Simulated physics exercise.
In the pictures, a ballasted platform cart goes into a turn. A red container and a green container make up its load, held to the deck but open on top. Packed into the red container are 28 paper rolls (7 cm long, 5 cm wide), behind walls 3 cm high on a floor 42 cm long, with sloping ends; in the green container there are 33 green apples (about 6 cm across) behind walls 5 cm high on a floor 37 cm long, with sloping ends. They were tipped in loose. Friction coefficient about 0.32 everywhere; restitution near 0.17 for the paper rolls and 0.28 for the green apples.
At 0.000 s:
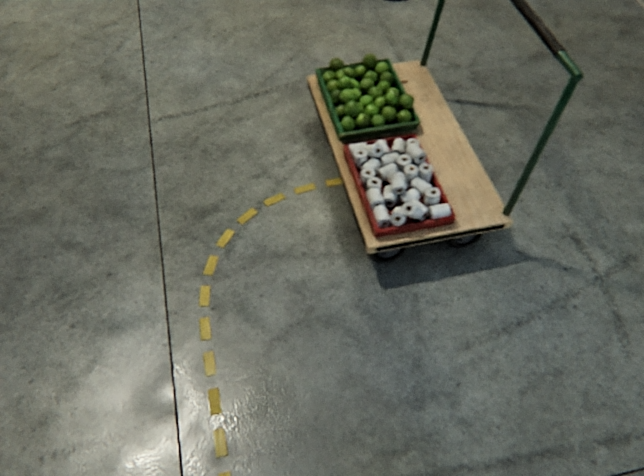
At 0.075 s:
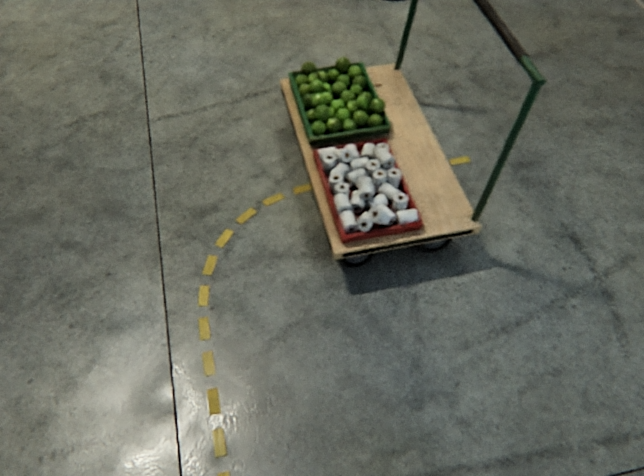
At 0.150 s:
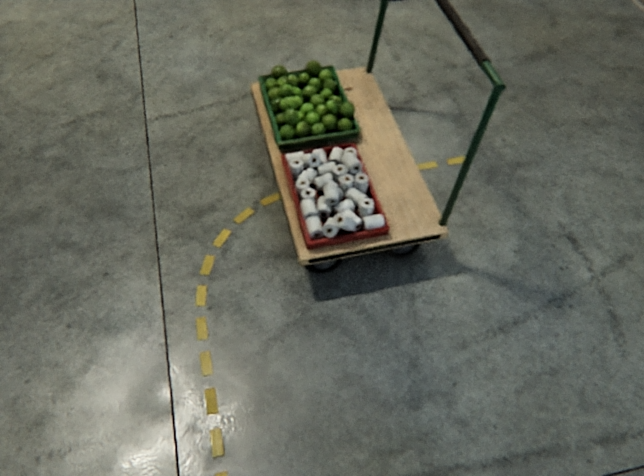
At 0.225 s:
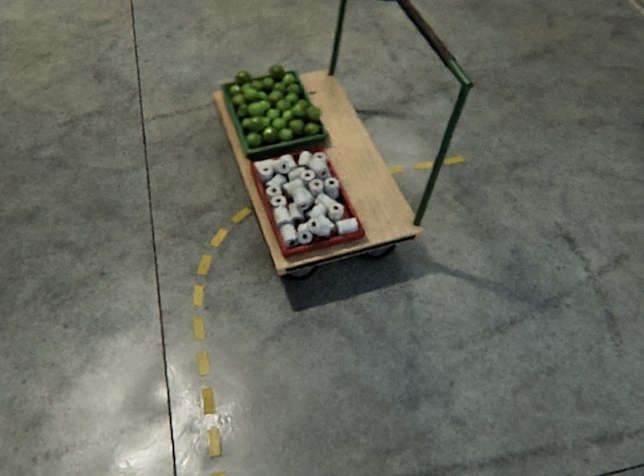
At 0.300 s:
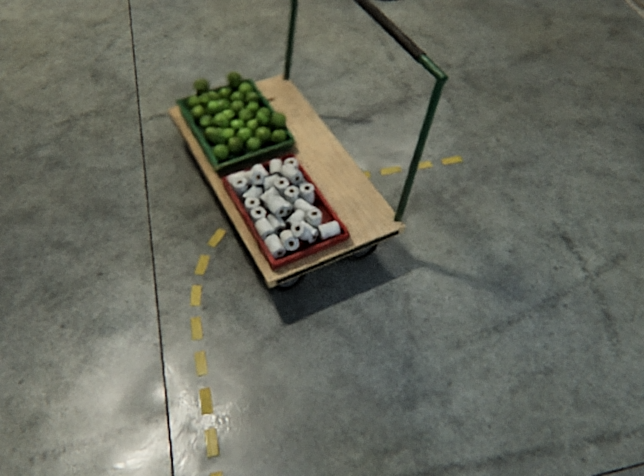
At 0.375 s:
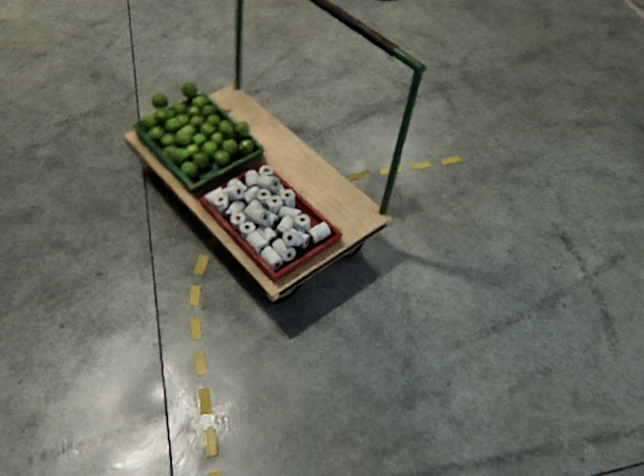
On a grey concrete floor, a platform cart carrying green apples and white rolls in two open containers rolled left across a dashed yellow curve, then swung counterclockwise as one apple went over the far rim.
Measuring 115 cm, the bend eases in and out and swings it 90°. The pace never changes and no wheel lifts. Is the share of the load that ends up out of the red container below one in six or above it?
It's going to stop short of a sixth.
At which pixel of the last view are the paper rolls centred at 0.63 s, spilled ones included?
Roughly (256, 265).
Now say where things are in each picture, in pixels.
In the first frame (each is followed by its nearest rim corner in this view; the camera pans a little), red container, (377, 229); green container, (342, 132); 0° round, 0 cm rolled; none out.
In the second frame, red container, (343, 235); green container, (312, 137); 0° round, 12 cm rolled.
In the third frame, red container, (309, 241); green container, (280, 141); 0° round, 24 cm rolled.
In the fourth frame, red container, (285, 250); green container, (247, 150); 5° round, 36 cm rolled.
In the fifth frame, red container, (273, 262); green container, (217, 165); 14° round, 48 cm rolled.
In the sixth frame, red container, (274, 274); green container, (192, 185); 26° round, 60 cm rolled; 1 out, the lowest apple at (160, 102).
After 0.48 s, red container 28 in, 0 out and green container 31 in, 2 out.
After 0.63 s, red container 28 in, 0 out and green container 26 in, 7 out.
After 0.84 s, red container 28 in, 0 out and green container 23 in, 10 out.
Final count (at 1.30 s), red container 28 in, 0 out and green container 21 in, 12 out. Asked share, 0 of 28, 0 per cent.
